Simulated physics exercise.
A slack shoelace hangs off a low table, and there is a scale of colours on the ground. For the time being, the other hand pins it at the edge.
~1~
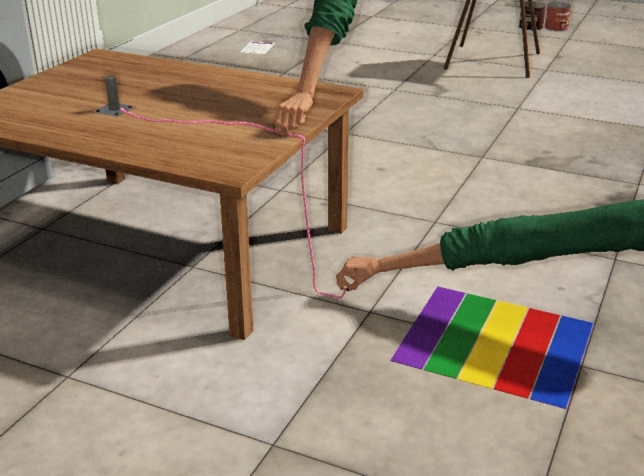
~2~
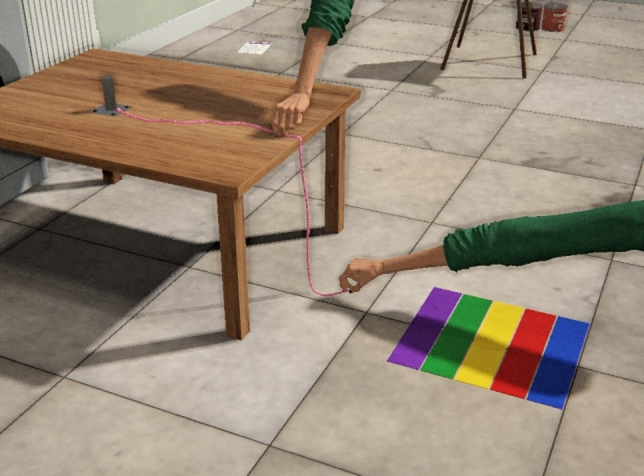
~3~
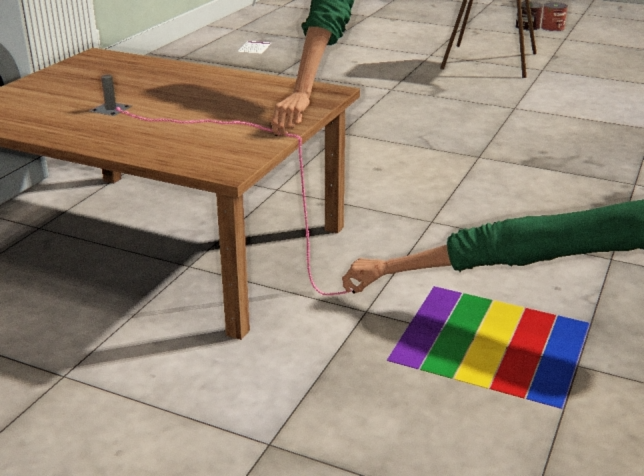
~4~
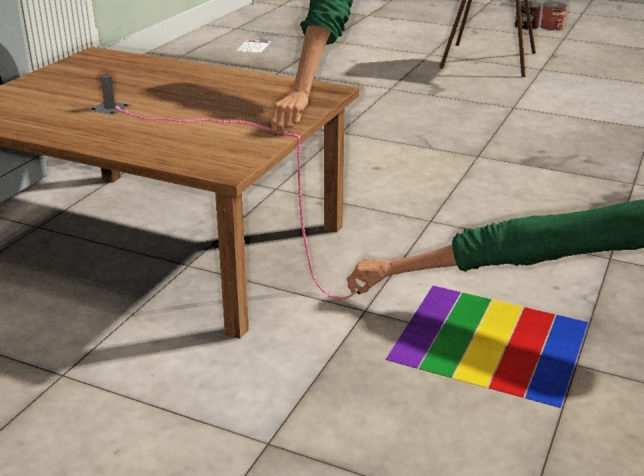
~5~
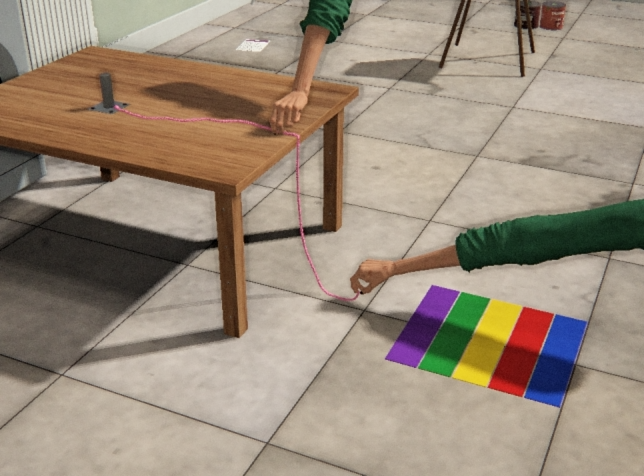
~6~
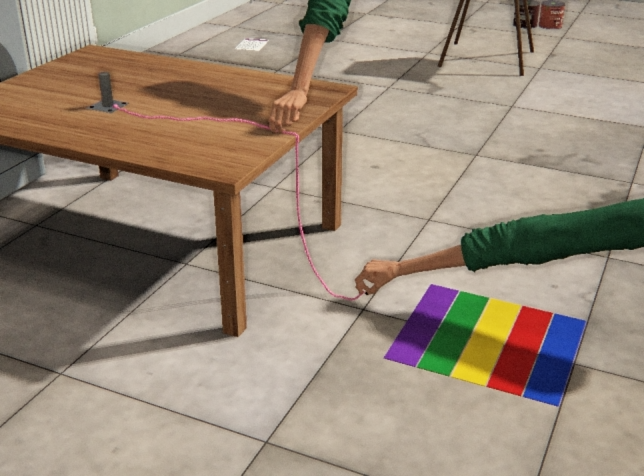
A pink shoelace runs across a low wooden table from a small dark bracket and hangs slack over the edge, where one green-sleeved hand presses it down while another holds its lower end. On the pale tiled floor, seen from above at an angle, purple, green, yellow, red and blue stripes lie at right. The lower hand draws the end slightly rightward, and the view barely shifts.
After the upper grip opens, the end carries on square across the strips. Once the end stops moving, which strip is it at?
It is at the green strip.
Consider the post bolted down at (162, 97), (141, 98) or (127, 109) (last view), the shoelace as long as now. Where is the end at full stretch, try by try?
Per try, approx.: (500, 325); (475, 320); (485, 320).
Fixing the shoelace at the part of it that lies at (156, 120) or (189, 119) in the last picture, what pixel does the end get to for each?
First try near (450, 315), second near (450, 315).
Soon after, end near (396, 300); short of the strips.
Then, end near (434, 309); over purple.
At full stretch, end near (456, 315); over green. Over green.
